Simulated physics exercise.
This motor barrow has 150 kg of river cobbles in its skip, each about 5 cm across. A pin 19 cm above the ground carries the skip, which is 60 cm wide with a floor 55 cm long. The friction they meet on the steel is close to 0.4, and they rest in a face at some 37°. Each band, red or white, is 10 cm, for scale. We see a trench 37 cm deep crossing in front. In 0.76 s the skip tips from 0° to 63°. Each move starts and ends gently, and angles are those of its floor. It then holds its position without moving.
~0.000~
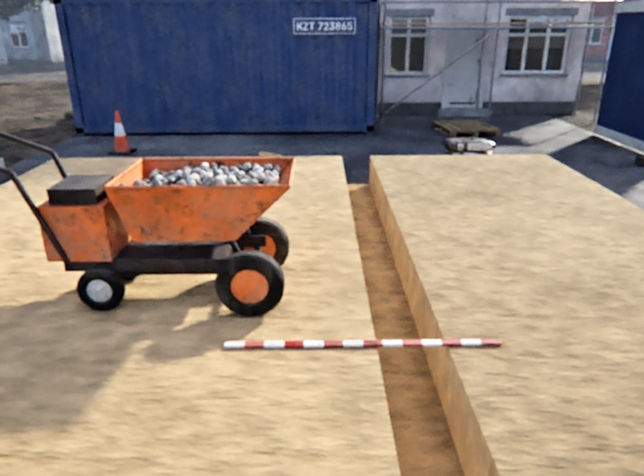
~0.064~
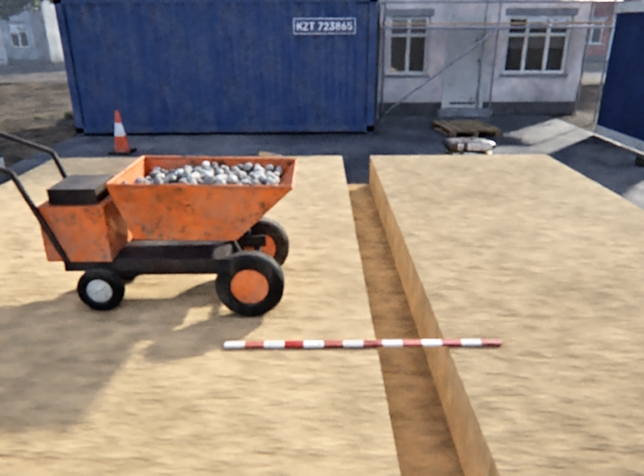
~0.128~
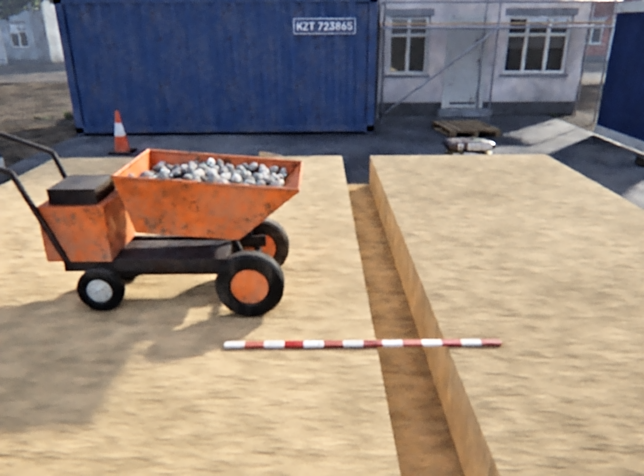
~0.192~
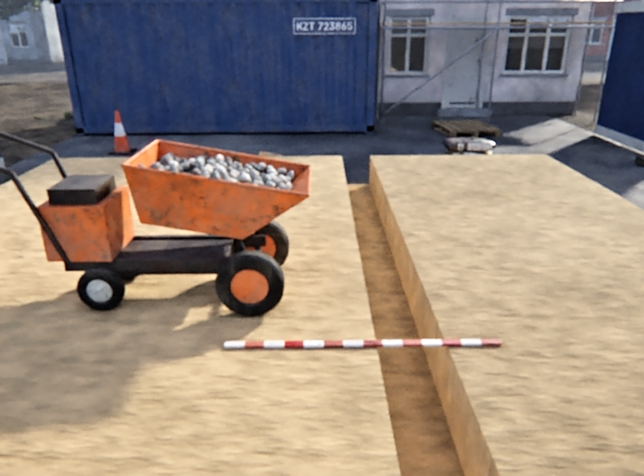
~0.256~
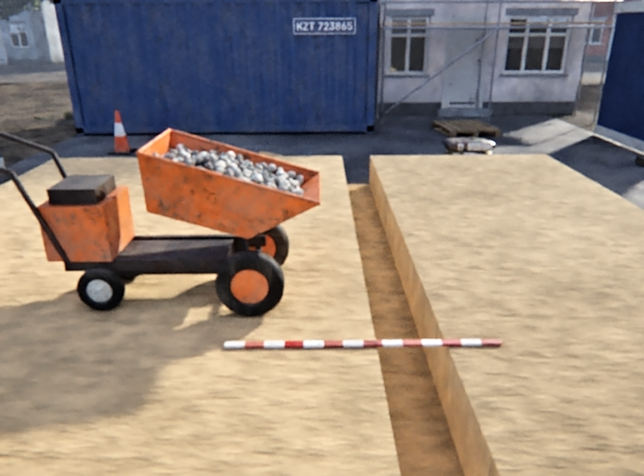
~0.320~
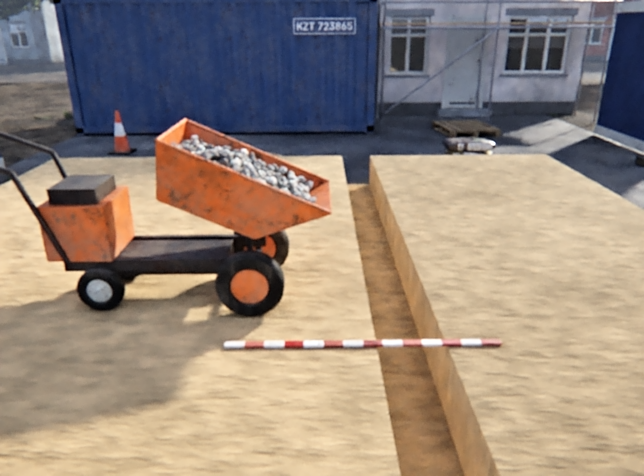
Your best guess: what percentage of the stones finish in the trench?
My guess is about 91 per cent.
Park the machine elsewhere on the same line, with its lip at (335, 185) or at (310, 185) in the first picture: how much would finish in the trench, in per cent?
First place: Near 50%; second place: Near 70%.
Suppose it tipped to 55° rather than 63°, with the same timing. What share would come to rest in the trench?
Trench share: Approx. 70%.
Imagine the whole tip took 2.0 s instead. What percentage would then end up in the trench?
It would come to roughly 100 per cent.
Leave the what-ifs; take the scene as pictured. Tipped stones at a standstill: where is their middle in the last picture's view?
The tipped stones centre close to (398, 327).
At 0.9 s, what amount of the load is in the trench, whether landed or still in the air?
By then, around 20 percent.
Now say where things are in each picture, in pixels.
In the first picture, lip at (290, 187), floor tilted 0°, highest stones at (206, 173).
In the second picture, lip at (293, 188), floor tilted 1°, highest stones at (201, 173); the stones move at 0.3 m/s on average.
In the third picture, the skip is at 5°, its lip at (299, 191); the top of the load is at (187, 169); the stones move at 0.6 m/s on average.
In the fourth picture, lip at (309, 196), floor tilted 10°, highest stones at (185, 163); the stones move at 0.9 m/s on average.
In the fifth picture, the skip is at 17°, its lip at (320, 203); the top of the load is at (183, 155); the stones move at 1.1 m/s on average.
In the sixth picture, lip at (331, 213), floor tilted 24°, highest stones at (189, 145); the stones move at 1.2 m/s on average.
After 0.6 s the floor is at 53°; 100 % in the skip; the foremost stones are at (350, 237).
After 0.9 s the floor is at 63°; 79 % in the skip, 1 % short of the trench, 19 % in the trench; the foremost stones are at (409, 309).
After 1.2 s the floor is at 63°; 32 % in the skip, 1 % short of the trench, 58 % in the trench, 9 % past the trench; the foremost stones are at (508, 295).
After 3.2 s the floor is at 63°; 0 % in the skip, 91 % in the trench, 9 % past the trench; the foremost stones are at (626, 295).
